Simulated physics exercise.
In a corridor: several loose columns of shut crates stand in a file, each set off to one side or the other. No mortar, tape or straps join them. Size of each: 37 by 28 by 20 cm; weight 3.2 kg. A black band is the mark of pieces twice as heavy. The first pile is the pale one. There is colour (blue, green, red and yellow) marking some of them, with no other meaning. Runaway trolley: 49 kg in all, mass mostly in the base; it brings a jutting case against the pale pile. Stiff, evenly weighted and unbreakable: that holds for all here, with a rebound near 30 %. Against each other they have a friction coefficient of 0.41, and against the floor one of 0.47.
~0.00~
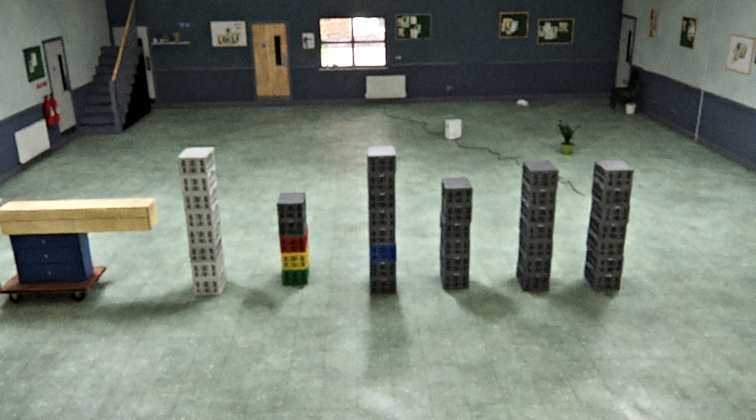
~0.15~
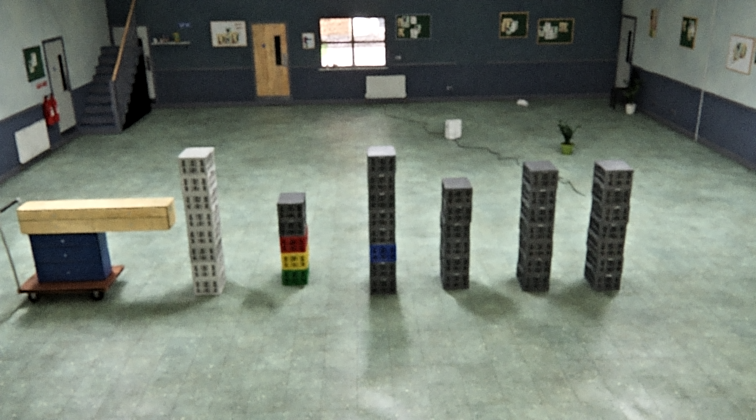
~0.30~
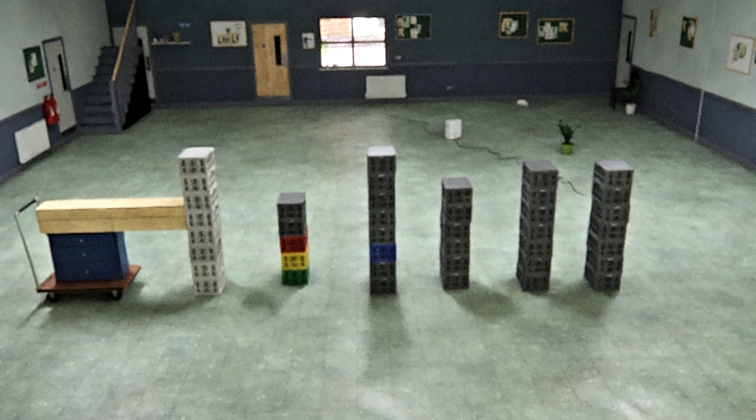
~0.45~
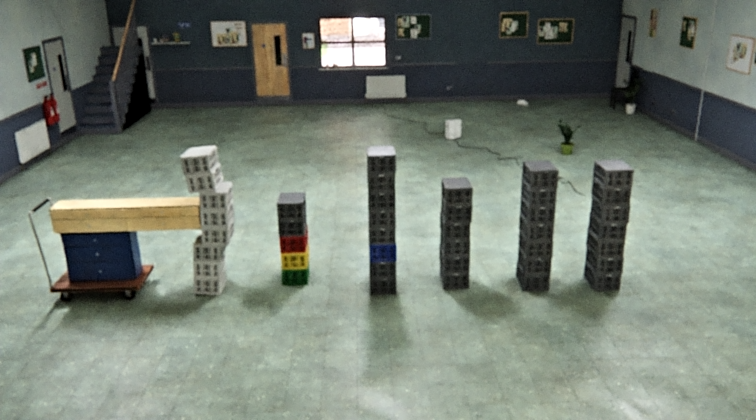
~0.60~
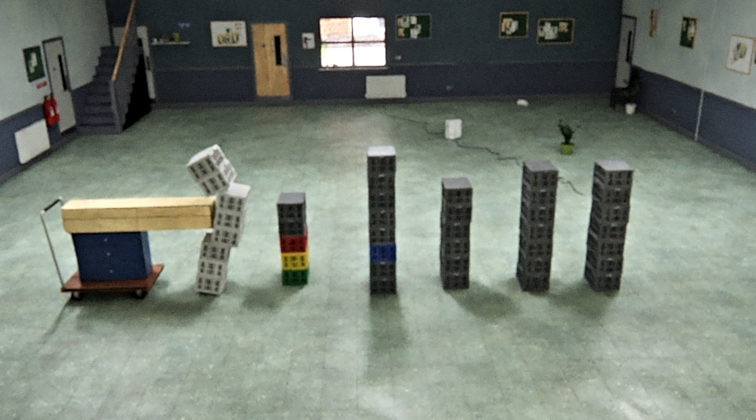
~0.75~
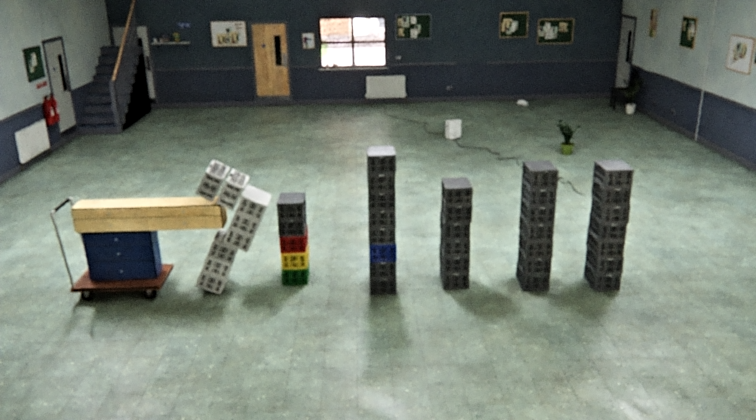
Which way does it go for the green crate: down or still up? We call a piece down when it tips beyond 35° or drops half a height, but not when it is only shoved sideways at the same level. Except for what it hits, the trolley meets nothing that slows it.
Still up.
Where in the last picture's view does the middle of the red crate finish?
In the final image its middle is around (354, 258).
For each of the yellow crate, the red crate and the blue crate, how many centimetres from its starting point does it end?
Displacements: Yellow = 40, red = 80, blue = 0 (cm).
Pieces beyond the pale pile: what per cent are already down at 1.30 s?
At that instant, 0 percent.
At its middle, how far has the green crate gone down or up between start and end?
Roughly 0 centimetres lower.
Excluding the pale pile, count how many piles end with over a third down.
The number of such piles is 1.
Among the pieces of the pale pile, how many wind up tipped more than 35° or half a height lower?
8 of them.
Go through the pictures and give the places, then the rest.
In the first picture (each place is the centre of the face we see best), load (142, 215) 39 cm short; green crate (295, 277); yellow crate (294, 262); red crate (293, 245); the others all in place.
The second picture shows load (162, 214) 19 cm short; green crate (295, 277).
The third picture shows load (181, 213) just touching; green crate (295, 277).
The fourth picture shows load (194, 213) 15 cm in, top of the pale pile leaning 5°; green crate (295, 277); the others all in place.
The fifth picture shows load (206, 213) 27 cm in, top of the pale pile leaning 26°; green crate (295, 277); the others all in place.
The sixth picture shows load (216, 213) 37 cm in, top of the pale pile leaning 61°; green crate (295, 277); blue crate (383, 253); red crate (293, 245); the others all in place.
By 0.96 s, 8 of the pale pile down; none of the 33 other crates down, 3 disturbed; green crate unmoved.
By 1.30 s, 8 of the pale pile down; none of the 33 other crates down, 5 disturbed; green crate moved 40 mm; red crate tilted 24°.
By 1.76 s, 8 of the pale pile down; 4 of the 33 other crates down; green crate moved 40 mm; yellow crate on its side.
When it is over (2.5 s), 8 of the pale pile down; 4 of the 33 other crates down; green crate moved 40 mm; yellow crate on its side; red crate on its side. In pixels of the last frame, middles, green crate near (299, 270), yellow crate near (328, 261).
